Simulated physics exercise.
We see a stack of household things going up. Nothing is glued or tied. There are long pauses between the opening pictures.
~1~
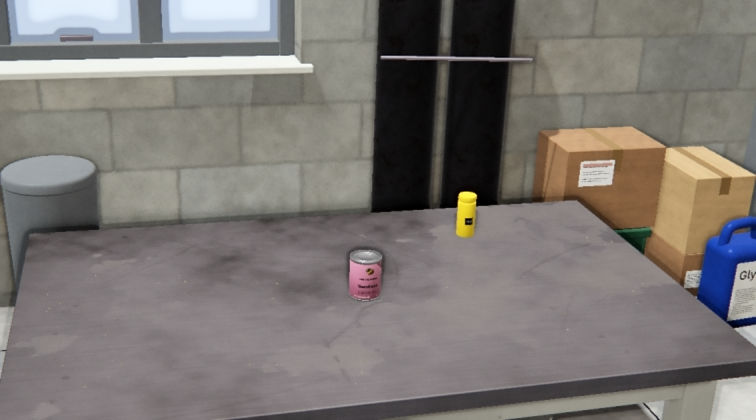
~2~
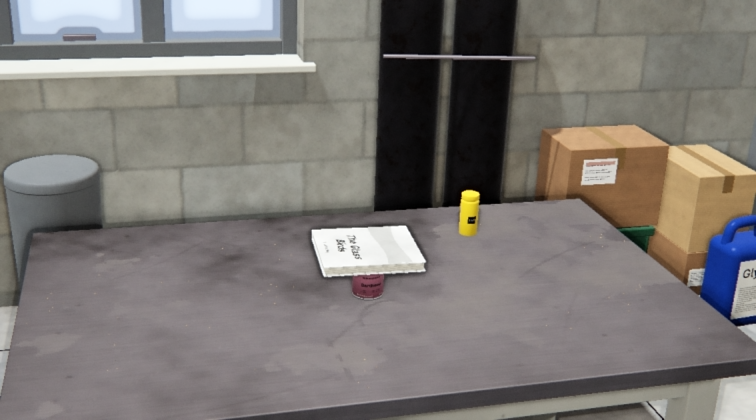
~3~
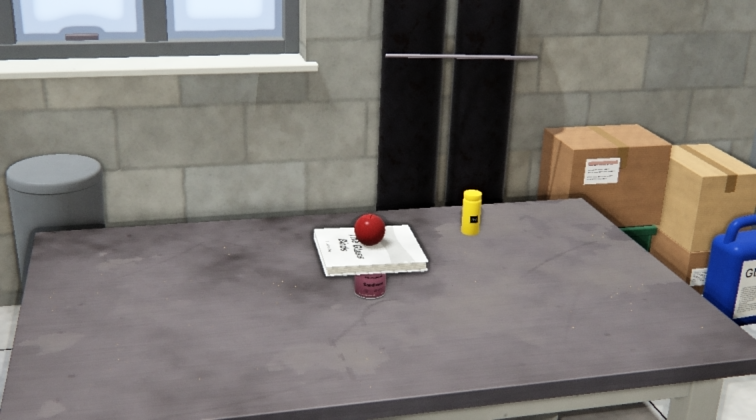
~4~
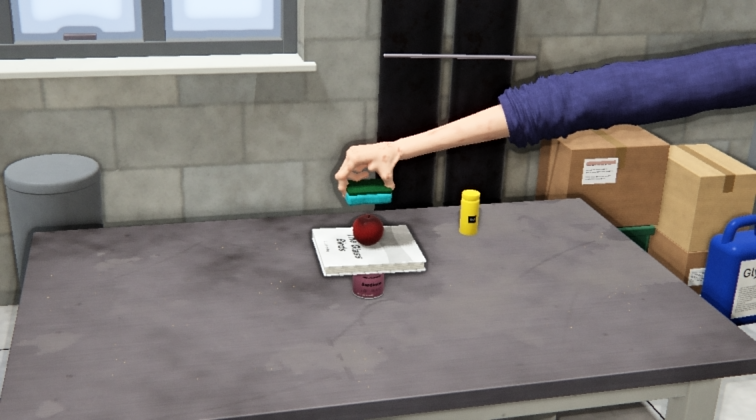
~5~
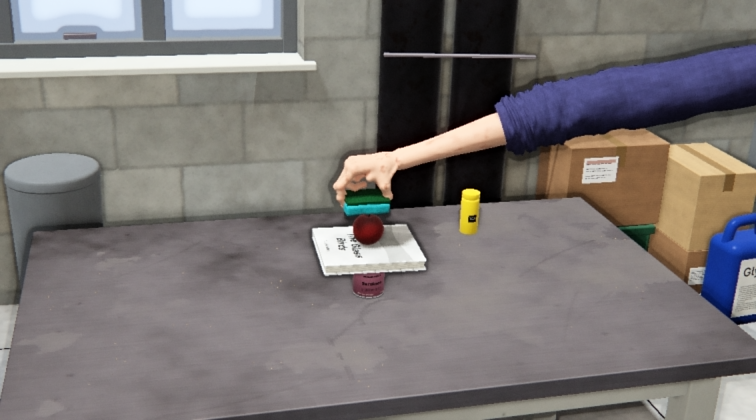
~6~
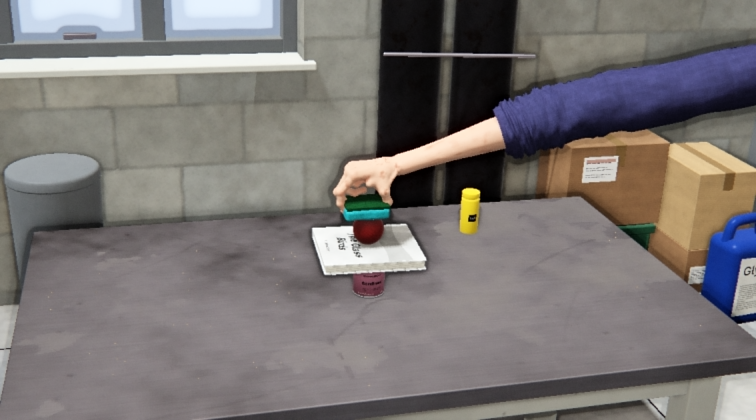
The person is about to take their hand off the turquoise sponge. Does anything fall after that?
Outcome: The pile gives way.
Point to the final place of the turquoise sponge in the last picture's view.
At about (255, 294).
Then, 0.70 s on from there, turquoise sponge now fallen.
Then, 0.90 s on from there, things are still on the move.
In the end, fallen, turquoise sponge; the other 4 unmoved. At the end, from the last picture's camera, turquoise sponge near (255, 294). The pile loses its balance.
